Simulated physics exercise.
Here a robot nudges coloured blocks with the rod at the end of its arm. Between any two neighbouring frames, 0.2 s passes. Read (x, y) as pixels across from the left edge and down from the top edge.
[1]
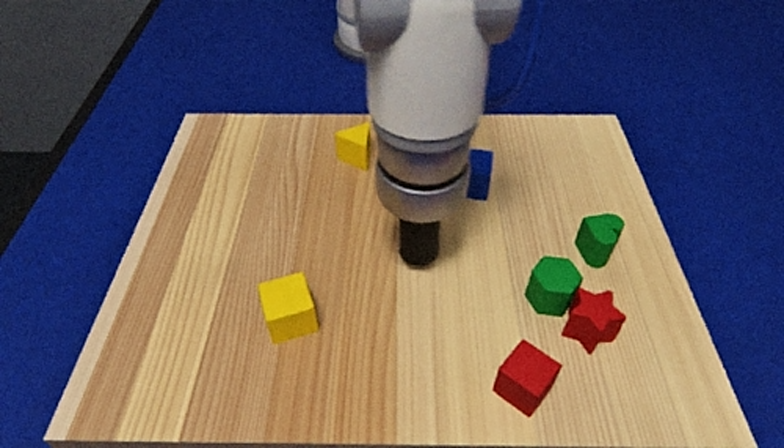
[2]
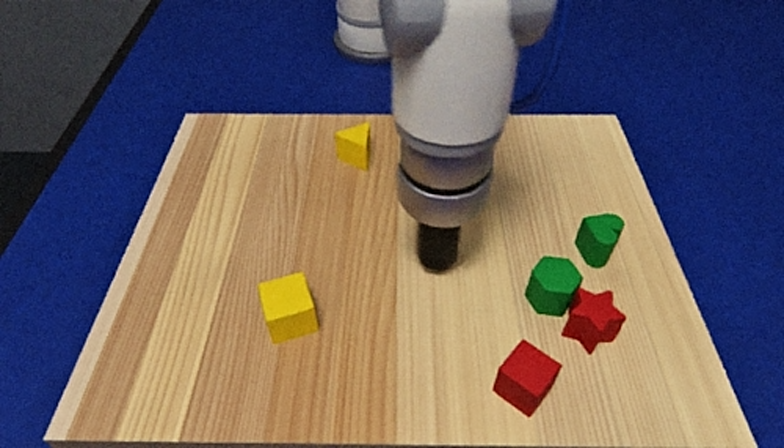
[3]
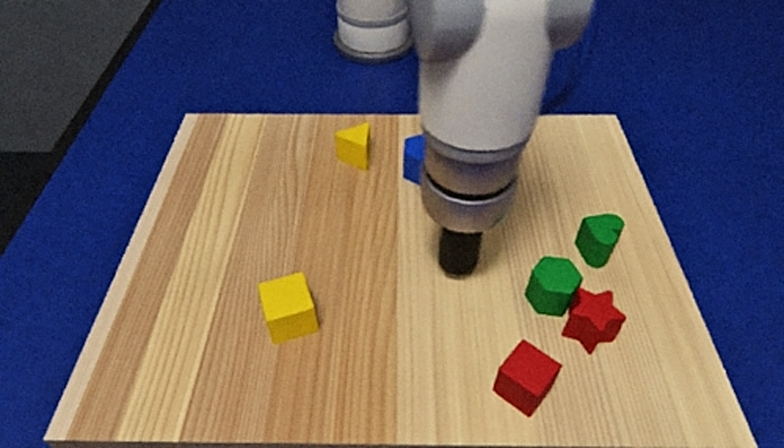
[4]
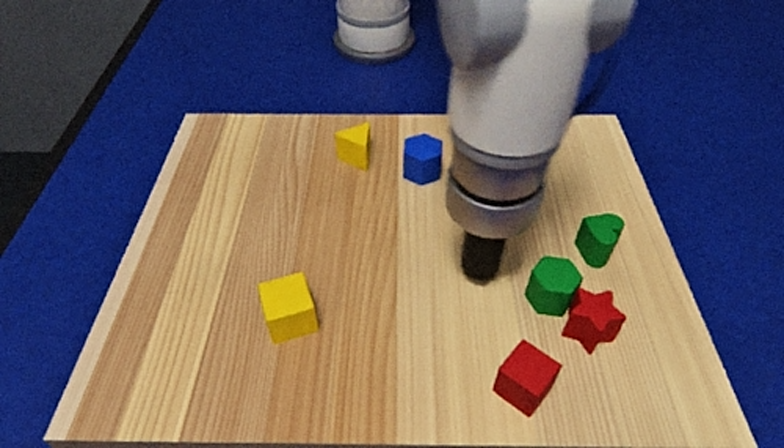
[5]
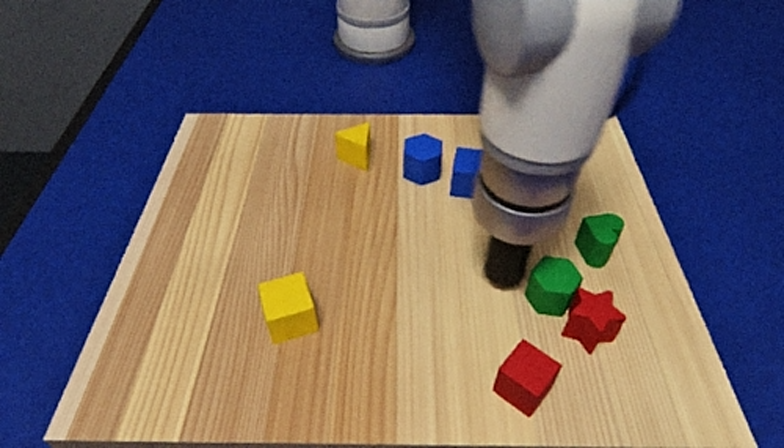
A pale wooden board lies on a blue surface, seen from above at an angle by a still camera. A yellow triangular block and blue blocks sit toward the back, a yellow cube at left, and a green heart, green hexagon, red star and red cube at right. A grey-white robot arm slides its dark rod steadily rightward, close to the green hexagon, while the blocks stay still.
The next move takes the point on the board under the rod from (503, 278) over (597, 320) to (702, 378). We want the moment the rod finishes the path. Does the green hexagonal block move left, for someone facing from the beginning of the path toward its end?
Yes, it checks out.
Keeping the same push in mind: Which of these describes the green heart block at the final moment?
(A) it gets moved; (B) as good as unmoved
The correct letter is B.
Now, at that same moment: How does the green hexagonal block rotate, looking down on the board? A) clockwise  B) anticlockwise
B (anticlockwise)
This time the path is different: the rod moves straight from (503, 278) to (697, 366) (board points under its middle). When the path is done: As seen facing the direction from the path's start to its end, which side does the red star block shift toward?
That block drifts right.
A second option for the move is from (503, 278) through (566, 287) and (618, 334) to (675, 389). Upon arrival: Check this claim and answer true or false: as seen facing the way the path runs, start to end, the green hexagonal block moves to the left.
That claim is true.
On the path given first. One third of the way, rod at (568, 297); green hexagonal block at (621, 289), turned 30° anticlockwise; red star block at (636, 327), turned 60° clockwise.
Two thirds of the way, rod at (636, 330); green hexagonal block at (683, 299), turned 70° anticlockwise; red star block at (669, 351).
At the end, rod at (708, 371); green hexagonal block at (693, 299), turned 90° anticlockwise; red star block at (701, 386), turned 180° clockwise; green heart block unmoved.
